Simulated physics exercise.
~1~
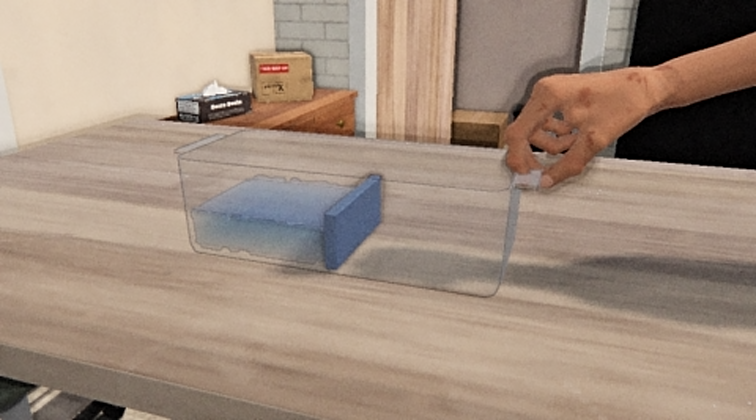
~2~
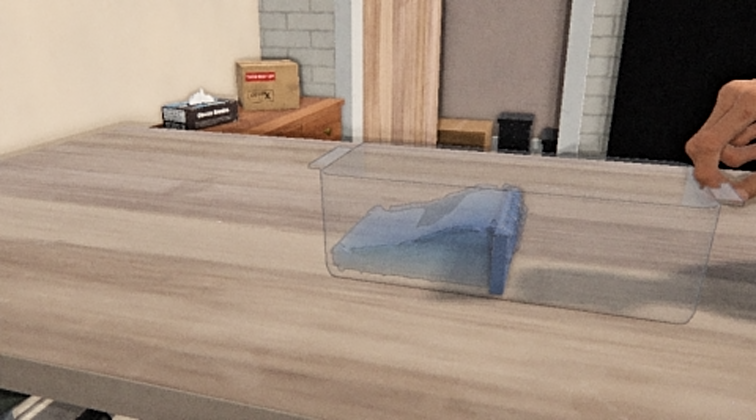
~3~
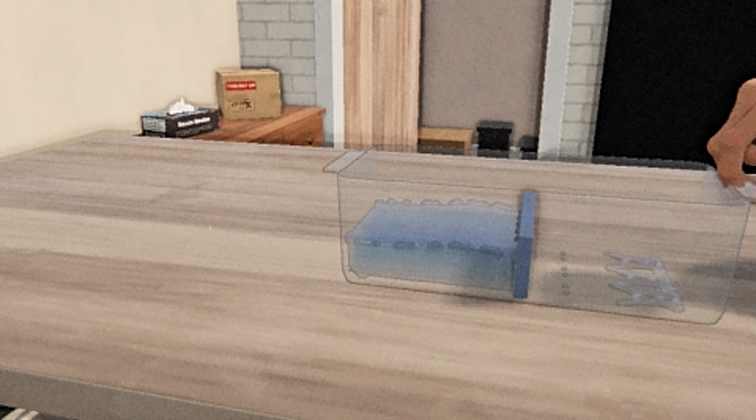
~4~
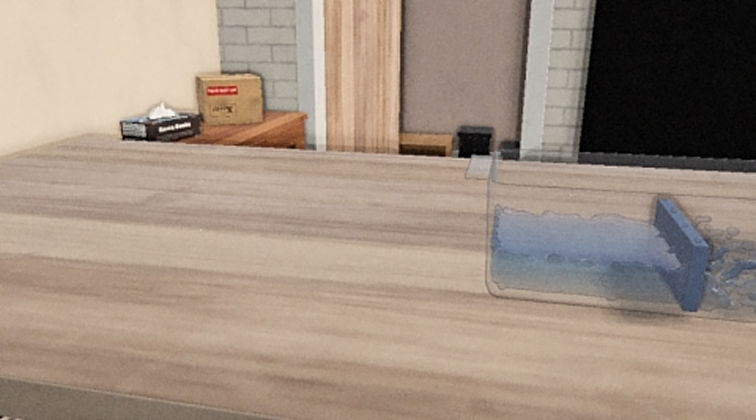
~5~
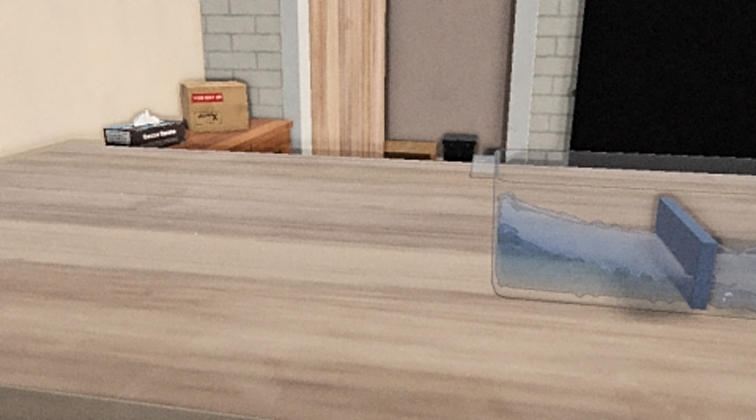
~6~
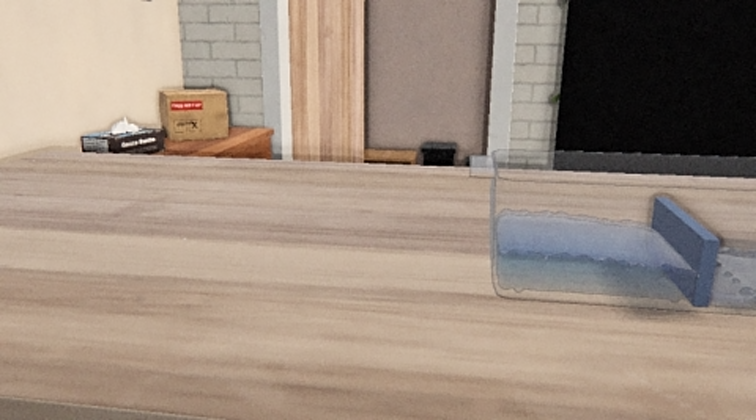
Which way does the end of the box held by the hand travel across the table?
It travels to the right, drawn along by the hand.
A clear glass food box with a blue upright divider slides across a pale wooden table, seen from the side and slightly above, with blue water only in its left part. A hand grips its right end; behind stand a tissue box and a cardboard box on a wooden cabinet, near a grey brick wall. The hand draws the box rightwards, and the water heaps up against the divider. After a pause, it pulls the box right again, and some water splashes into the right part. Finally the box rests partly out of view, its water settling, most of it still left of the divider.
